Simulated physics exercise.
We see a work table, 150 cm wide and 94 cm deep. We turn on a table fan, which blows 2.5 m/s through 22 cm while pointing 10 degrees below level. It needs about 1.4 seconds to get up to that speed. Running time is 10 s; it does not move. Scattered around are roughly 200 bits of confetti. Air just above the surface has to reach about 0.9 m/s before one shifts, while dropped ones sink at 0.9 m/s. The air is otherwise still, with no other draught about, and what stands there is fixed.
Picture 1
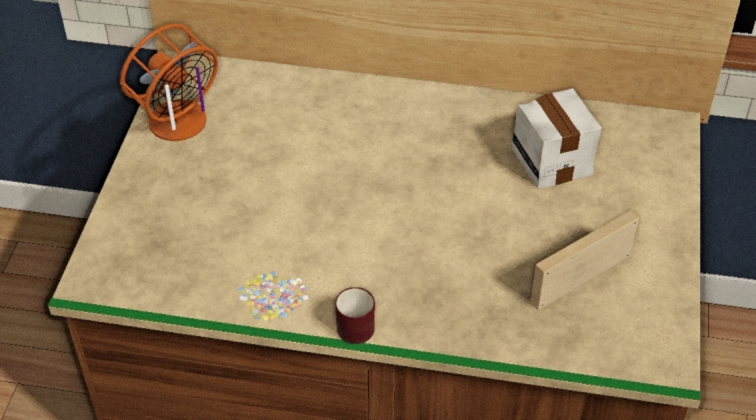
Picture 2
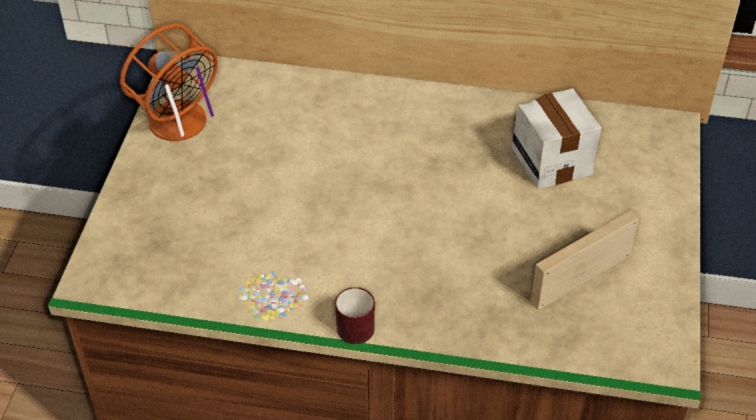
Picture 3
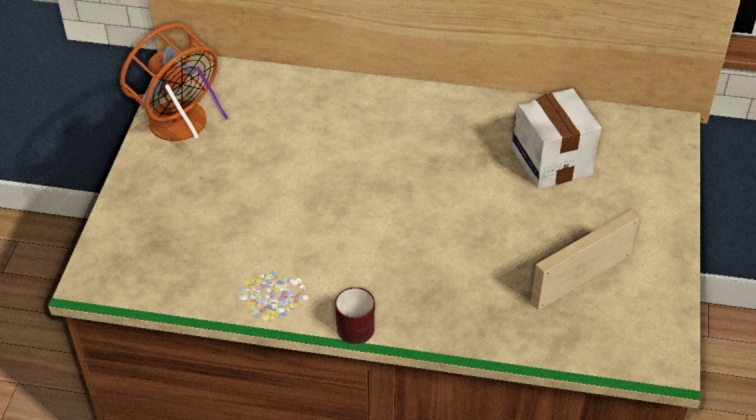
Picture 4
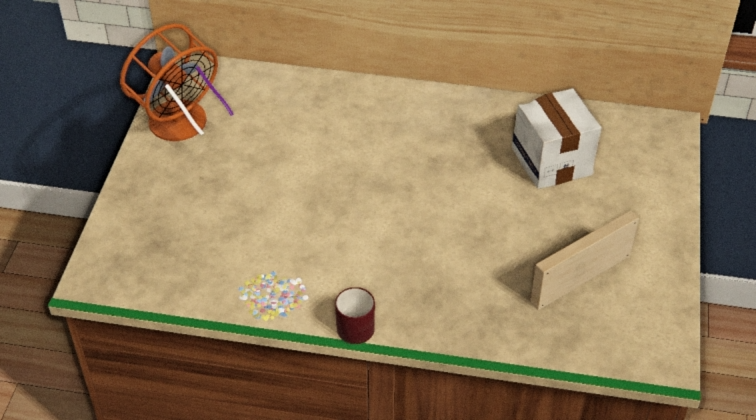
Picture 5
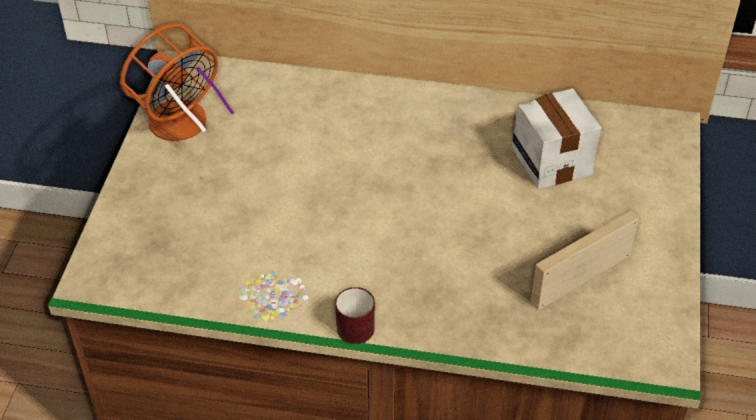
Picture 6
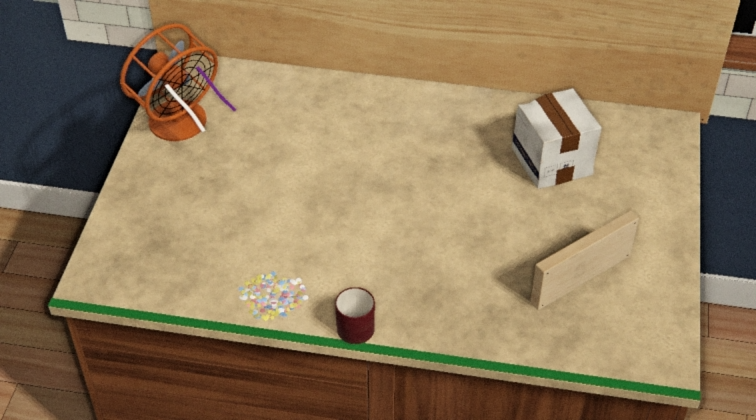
At first, the white and purple ribbons on an orange table fan hang down at the left of a work table. Then they lift and stream out to the right, fluttering slightly, while the scattered confetti, dark red mug, wooden board and white box all stay still.
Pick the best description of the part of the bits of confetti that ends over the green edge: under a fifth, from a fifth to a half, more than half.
Looking at the green edge, the share there is the larger part.
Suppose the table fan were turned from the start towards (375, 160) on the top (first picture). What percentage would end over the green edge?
Share at the end: About 0 %.
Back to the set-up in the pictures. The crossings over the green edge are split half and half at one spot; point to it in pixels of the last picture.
Somewhere about (279, 340).
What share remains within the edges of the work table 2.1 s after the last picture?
About 0 per cent remain.
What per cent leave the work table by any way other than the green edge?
Roughly 0 %.
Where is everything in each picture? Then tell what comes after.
The middle of the bits of confetti is near (272, 295), none has stirred yet and the mouth of the table fan is at (170, 73), in the first picture.
The middle of the bits of confetti is near (274, 294), none has stirred yet and the green edge is centred on (364, 352), in the second picture.
The middle of the bits of confetti is near (274, 294), none has stirred yet, the top of a mug is at (355, 302) and the top of a board is at (588, 240), in the third picture.
The middle of the bits of confetti is near (274, 294) and none has stirred yet, in the fourth picture.
The middle of the bits of confetti is near (274, 294) and none has stirred yet, in the fifth picture.
The middle of the bits of confetti is near (272, 296) and none has stirred yet, in the sixth picture.
Then, 0.9 s after the last picture, 8 % are on the move or not yet settled, 100 % are over the green edge.
Then, 2.1 s after the last picture, 0 % are on the move or not yet settled, 100 % are over the green edge.
Then, 4.4 s after the last picture, 0 % are on the move or not yet settled, 100 % are over the green edge.
Then, 8.9 s after the last picture, at the end, 100 % are over the green edge.
